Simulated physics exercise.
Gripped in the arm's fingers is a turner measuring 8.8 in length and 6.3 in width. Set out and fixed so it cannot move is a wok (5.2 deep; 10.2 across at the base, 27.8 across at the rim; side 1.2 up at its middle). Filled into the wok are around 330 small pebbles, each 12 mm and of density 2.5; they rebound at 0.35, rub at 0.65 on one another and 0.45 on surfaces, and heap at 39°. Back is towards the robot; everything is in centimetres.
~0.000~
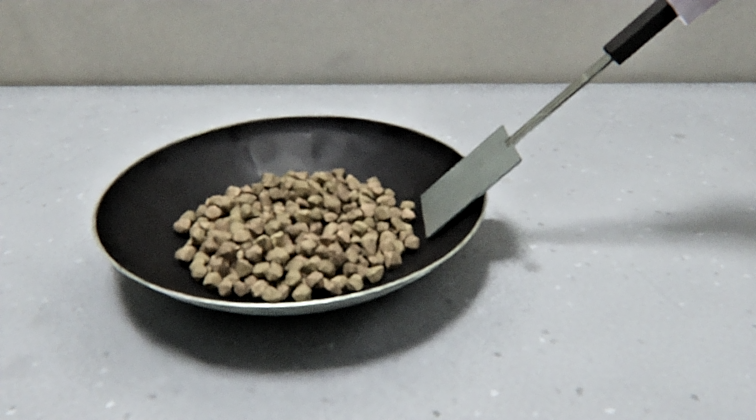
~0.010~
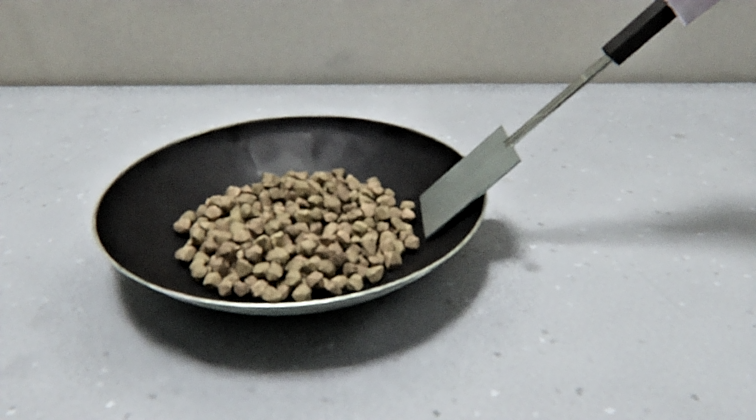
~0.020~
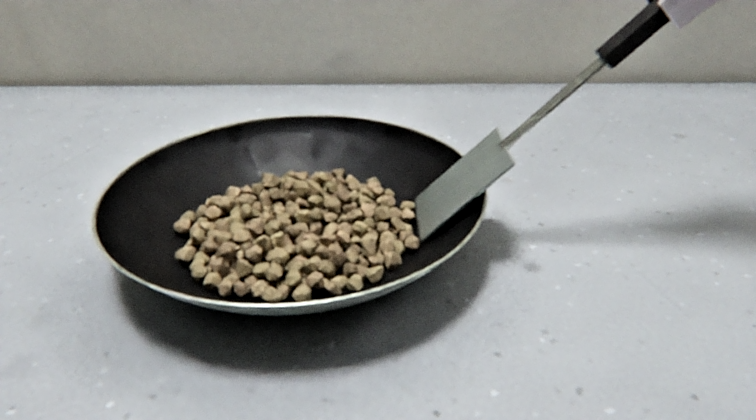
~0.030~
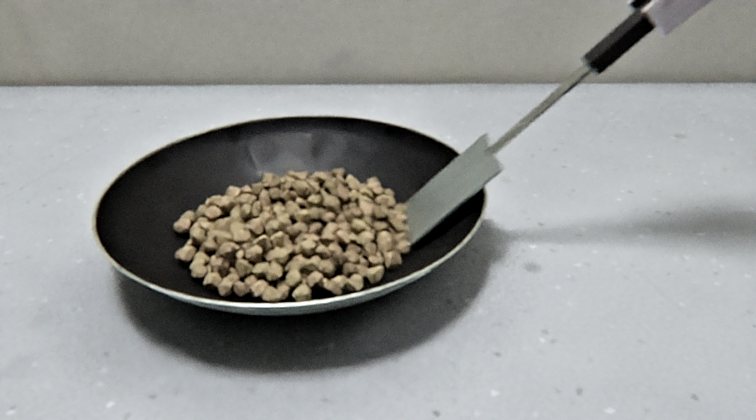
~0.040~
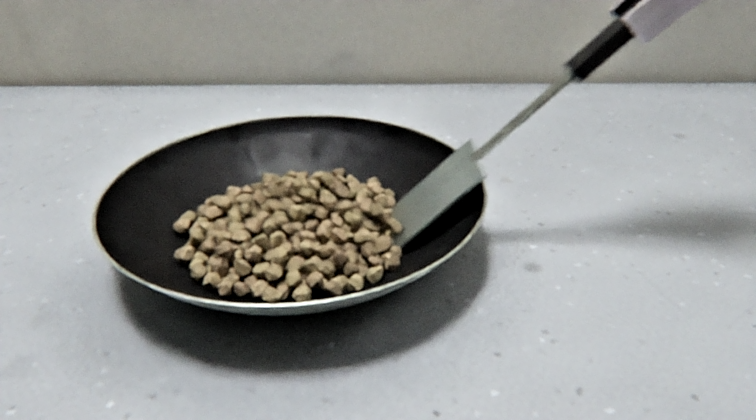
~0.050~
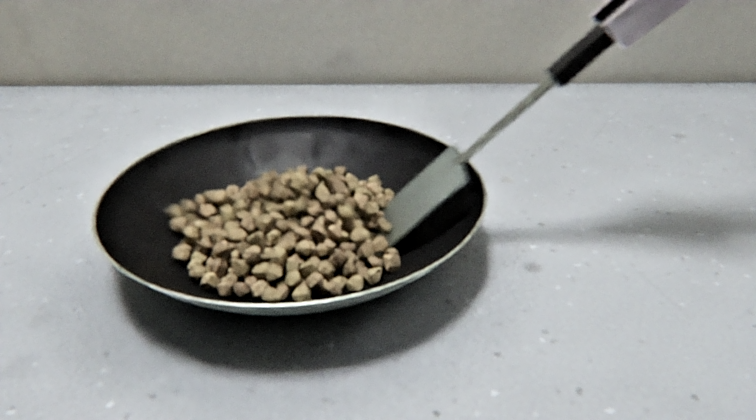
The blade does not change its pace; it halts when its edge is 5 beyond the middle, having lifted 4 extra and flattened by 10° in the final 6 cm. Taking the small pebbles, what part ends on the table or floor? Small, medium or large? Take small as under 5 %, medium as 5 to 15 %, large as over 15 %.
Medium, so between 5 and 15 %.
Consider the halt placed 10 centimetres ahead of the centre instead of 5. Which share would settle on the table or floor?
It would be near 30 per cent.
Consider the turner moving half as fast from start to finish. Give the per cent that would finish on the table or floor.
In that case some 0 per cent.
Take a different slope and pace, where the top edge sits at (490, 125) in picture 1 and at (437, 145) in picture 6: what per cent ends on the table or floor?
10 %.
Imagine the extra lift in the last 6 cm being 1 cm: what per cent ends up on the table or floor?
It comes to near 5 percent.
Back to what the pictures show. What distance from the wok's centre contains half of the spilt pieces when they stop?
Some 26 centimetres.
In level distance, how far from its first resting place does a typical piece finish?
Roughly 4 cm.
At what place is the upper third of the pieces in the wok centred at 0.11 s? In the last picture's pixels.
Near (236, 192).
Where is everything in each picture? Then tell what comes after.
In the first picture, turner top edge at (512, 141), sloping 46°; upper third of the load around (291, 219), from x 180 to 410, top at y 175; 326 in the wok.
In the second picture, turner top edge at (511, 142), sloping 46°; upper third of the load around (291, 219), from x 180 to 410, top at y 175.
In the third picture, turner top edge at (506, 145), sloping 46°; upper third of the load around (291, 219), from x 180 to 410, top at y 175.
In the fourth picture, turner top edge at (494, 150), sloping 46°; upper third of the load around (292, 218), from x 180 to 405, top at y 175.
In the fifth picture, turner top edge at (478, 156), sloping 46°; upper third of the load around (294, 216), from x 180 to 395, top at y 175.
In the sixth picture, turner top edge at (461, 161), sloping 46°; upper third of the load around (285, 212), from x 175 to 390, top at y 170; 326 in the wok.
By 0.08 s, sloping 46°, highest piece 7 above the table; 326 in the wok.
By 0.11 s, sloping 43°, highest piece 9 above the table; 324 in the wok, 2 on the blade or in flight.
By 0.32 s, sloping 36°, highest piece 10 above the table; 298 in the wok, 24 on the table or floor, 4 on the blade or in flight.
By 1.37 s, sloping 36°, highest piece 6 above the table; 297 in the wok, 29 on the table or floor.
Final count, 297 in the wok, 29 on the table or floor. That is 9 % on the table or floor.
